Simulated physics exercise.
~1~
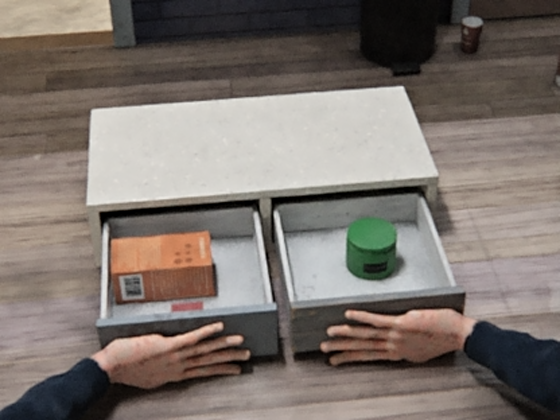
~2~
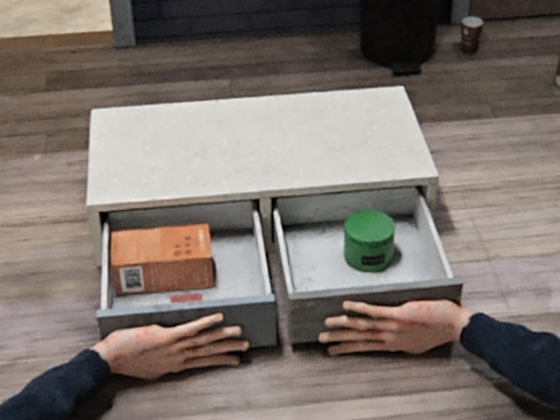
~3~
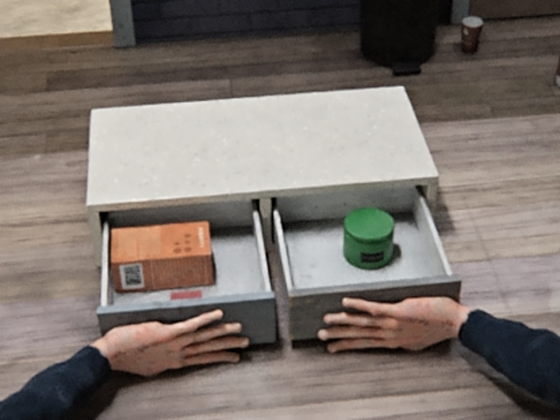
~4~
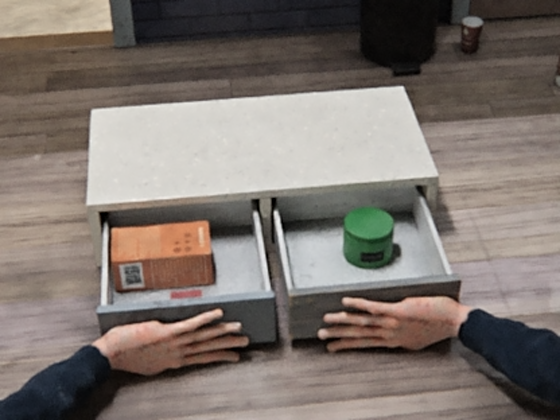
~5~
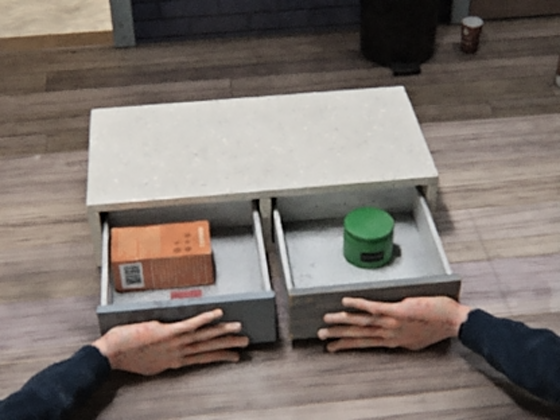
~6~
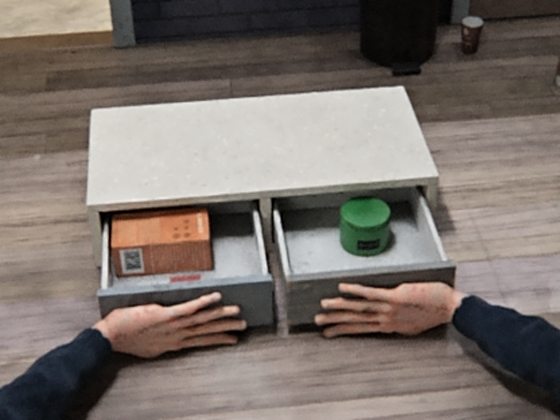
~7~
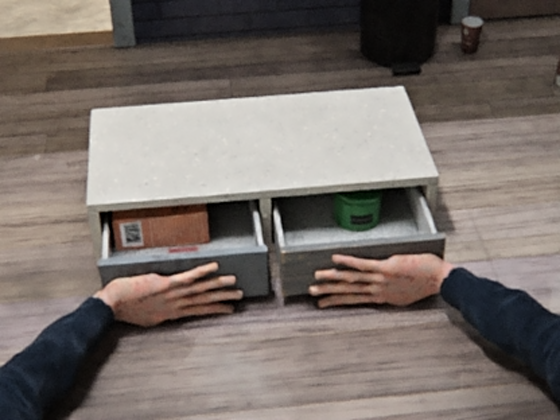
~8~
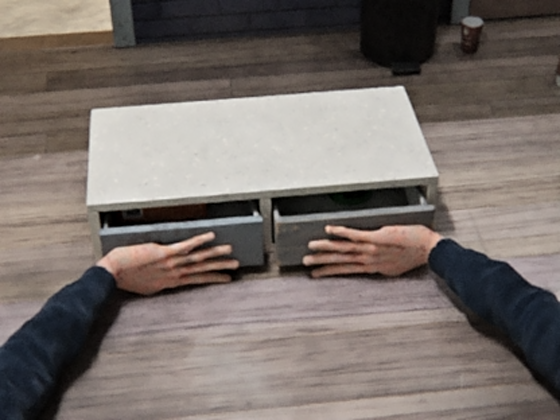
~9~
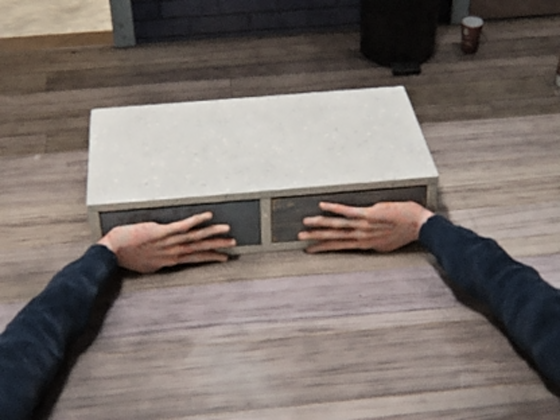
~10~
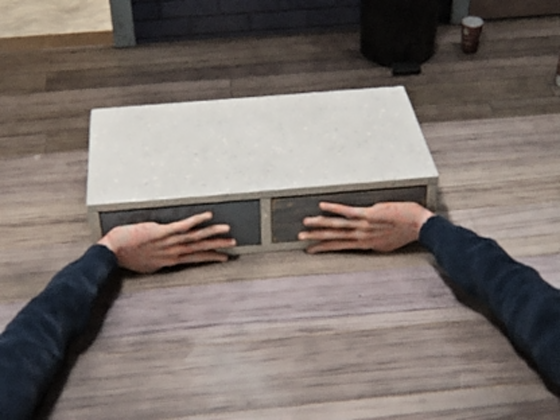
Two hands push the open drawers holding a carton and green jar until both shut.
